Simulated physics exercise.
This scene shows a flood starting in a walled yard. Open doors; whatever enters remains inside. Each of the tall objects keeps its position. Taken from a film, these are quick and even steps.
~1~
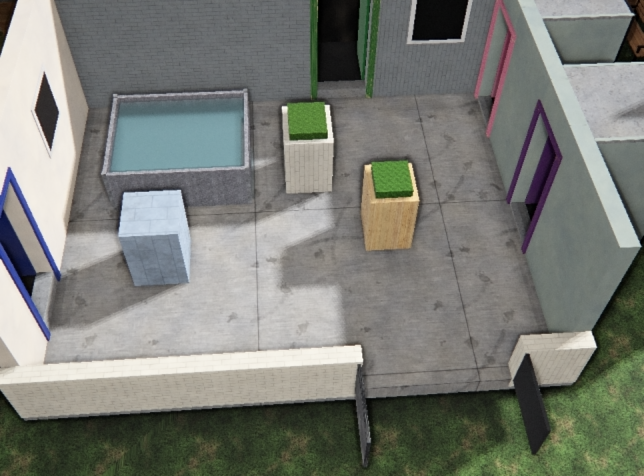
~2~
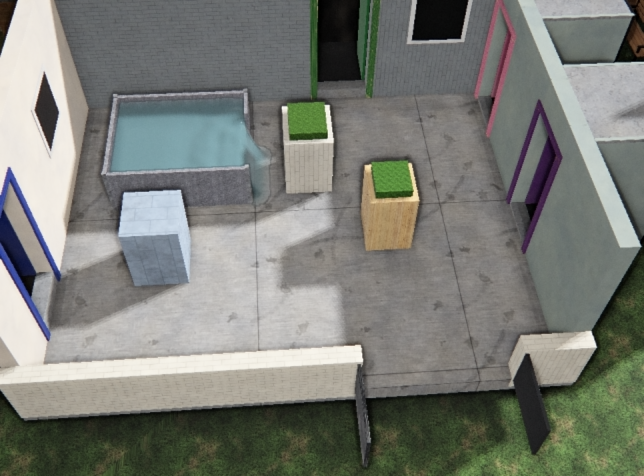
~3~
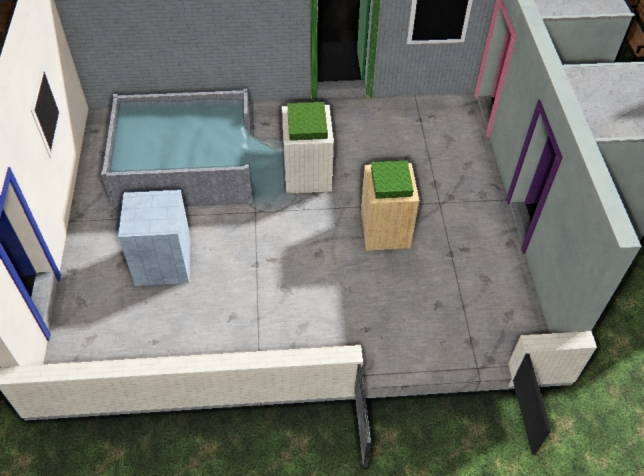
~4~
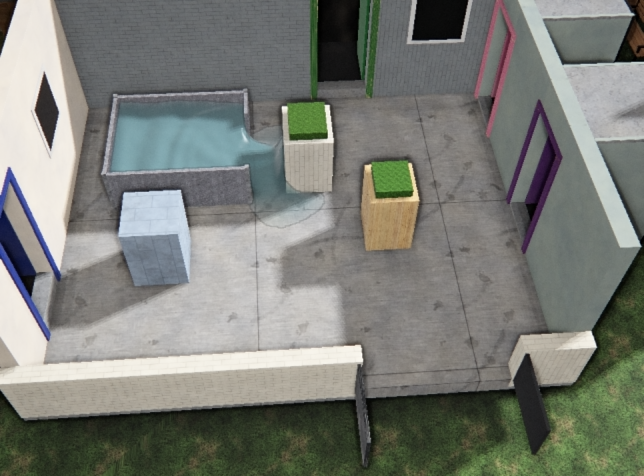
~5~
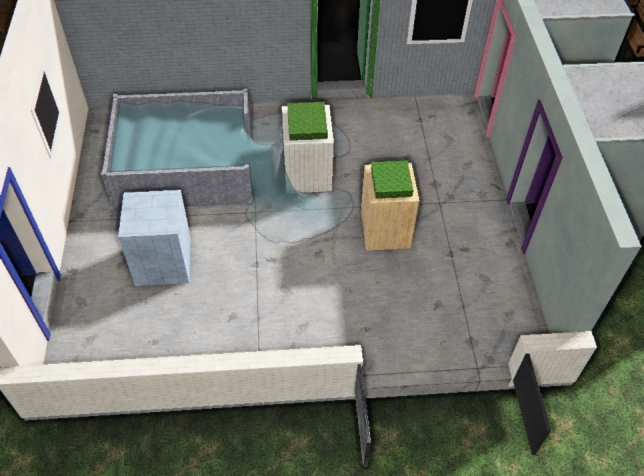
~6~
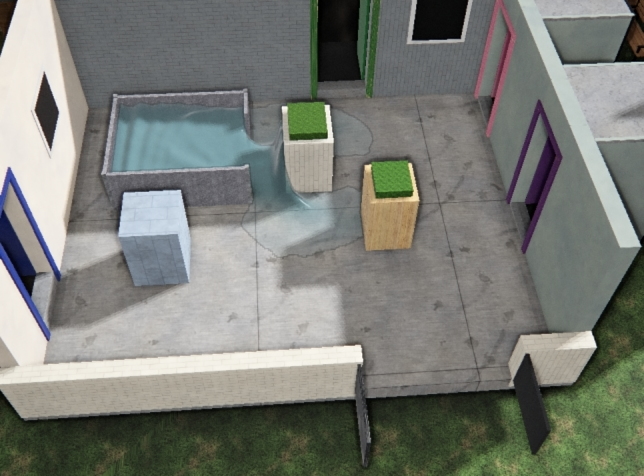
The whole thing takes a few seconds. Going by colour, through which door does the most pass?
Through the pink door.
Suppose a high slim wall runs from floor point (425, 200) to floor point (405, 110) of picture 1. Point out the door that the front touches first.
The green one, I say.
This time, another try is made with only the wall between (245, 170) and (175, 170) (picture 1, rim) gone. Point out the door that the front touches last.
Last of all, the green door.
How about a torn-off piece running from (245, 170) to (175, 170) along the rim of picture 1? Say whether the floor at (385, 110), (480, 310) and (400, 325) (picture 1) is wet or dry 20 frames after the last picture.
In the order asked: Bare, waterlogged, waterlogged.
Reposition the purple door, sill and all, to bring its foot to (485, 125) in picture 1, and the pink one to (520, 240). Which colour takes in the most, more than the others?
The door marked purple.
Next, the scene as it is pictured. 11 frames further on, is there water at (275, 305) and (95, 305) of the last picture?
Taking them in turn: Drenched, not wetted.
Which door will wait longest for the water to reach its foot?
The blue one.
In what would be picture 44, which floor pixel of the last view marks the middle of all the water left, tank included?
The centre of mass sits at about (277, 199).
A moment on, water covers 30 % of the floor; blue door not reached, green door wet at the sill, nothing in, purple door not reached, pink door not reached.
Next, water covers 50 % of the floor; blue door not reached, green door wet at the sill, nothing in, purple door not reached, pink door a trickle in.
Then, water covers 65 % of the floor; blue door not reached, green door a trickle in, purple door wet at the sill, nothing in, pink door a lot in.
Later, water covers 85 % of the floor; blue door wet at the sill, nothing in, green door a trickle in, purple door wet at the sill, nothing in, pink door a lot in.
In the end, water covers 95 % of the floor; blue door wet at the sill, nothing in, green door a trickle in, purple door wet at the sill, nothing in, pink door a lot in; the pink door has let in the most.
